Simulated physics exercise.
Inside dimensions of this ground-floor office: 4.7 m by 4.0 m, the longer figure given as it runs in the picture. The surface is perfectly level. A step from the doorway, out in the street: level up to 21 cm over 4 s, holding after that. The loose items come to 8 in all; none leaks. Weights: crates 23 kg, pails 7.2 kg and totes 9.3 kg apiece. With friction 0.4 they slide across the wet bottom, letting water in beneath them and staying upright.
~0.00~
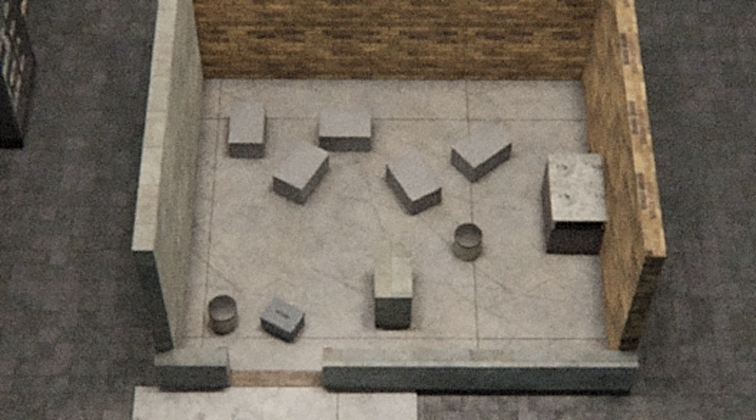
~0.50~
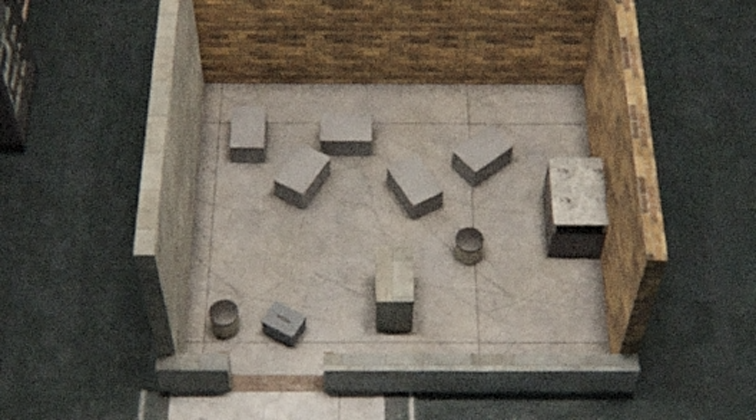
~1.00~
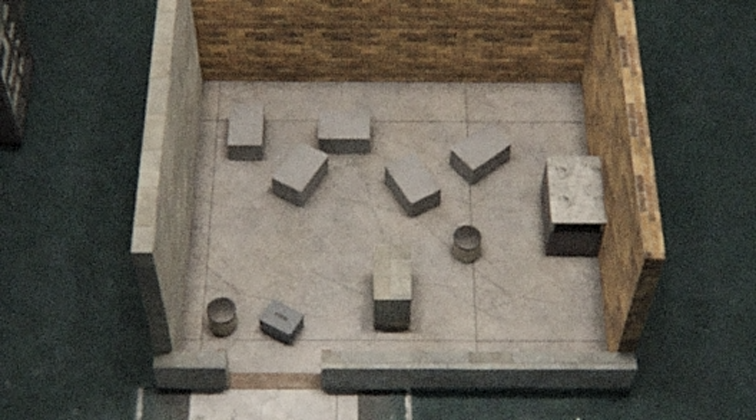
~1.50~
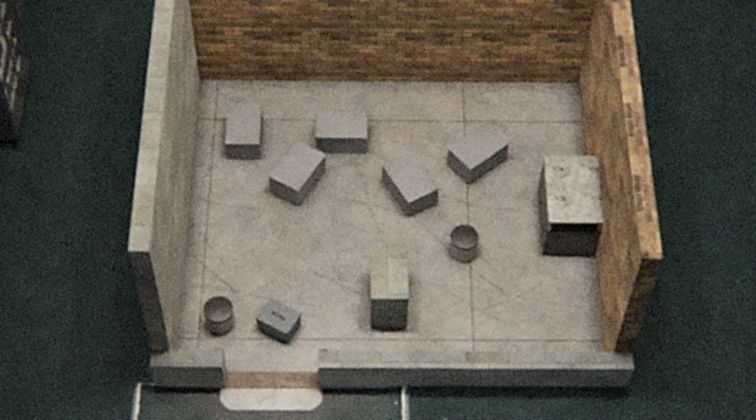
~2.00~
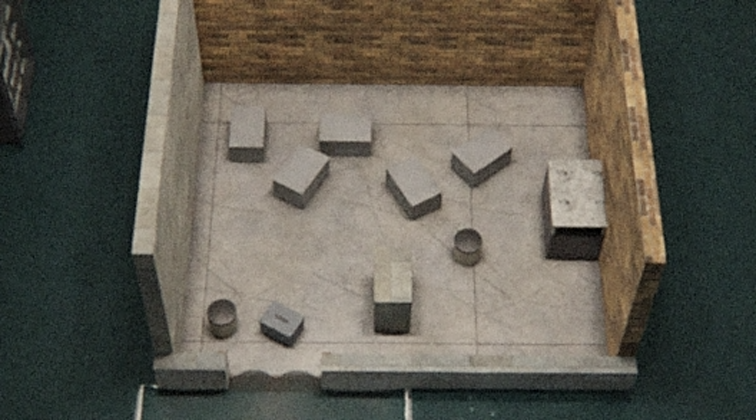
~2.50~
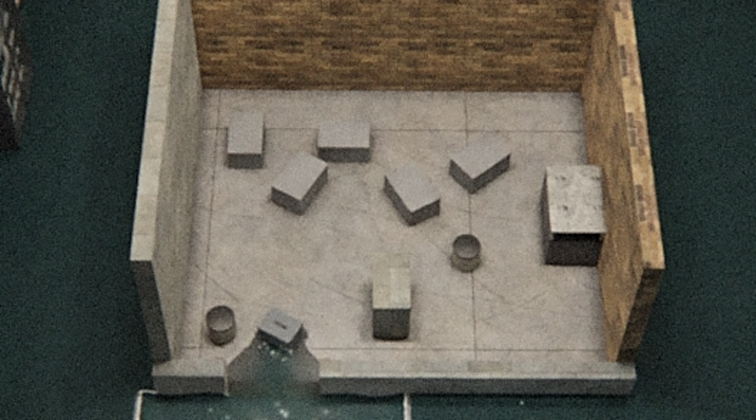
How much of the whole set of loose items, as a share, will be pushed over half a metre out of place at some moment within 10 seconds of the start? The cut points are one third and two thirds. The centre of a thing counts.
The fraction shifted will be in the middle third.
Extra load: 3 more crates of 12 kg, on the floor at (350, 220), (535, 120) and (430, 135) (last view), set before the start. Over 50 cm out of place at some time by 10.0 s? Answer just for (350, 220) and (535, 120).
Taking them in order, the first is above the threshold and the second is below the threshold.
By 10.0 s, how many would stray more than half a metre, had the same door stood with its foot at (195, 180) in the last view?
Then 4 of them would.
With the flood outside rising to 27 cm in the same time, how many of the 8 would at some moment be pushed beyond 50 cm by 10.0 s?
Count: 5.
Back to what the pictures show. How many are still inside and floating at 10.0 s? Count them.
Count: 3.
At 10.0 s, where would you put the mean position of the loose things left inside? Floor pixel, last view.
The centre sits near (371, 177).
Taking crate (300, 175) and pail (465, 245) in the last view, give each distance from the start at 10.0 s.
Shifts: 100 cm / 0 cm.
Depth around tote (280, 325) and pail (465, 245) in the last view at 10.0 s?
I'd estimate 7 cm for the first and 3 cm for the second.
After 3.5 s 0 of 8 are over 50 cm from their spots; 0 afloat.
After 4.5 s 1 of 8 are over 50 cm from their spots; 0 afloat.
After 7.0 s 1 of 8 are over 50 cm from their spots; 0 afloat.
After 10.0 s 4 of 8 are over 50 cm from their spots, and 4 have been at some point; 3 afloat.
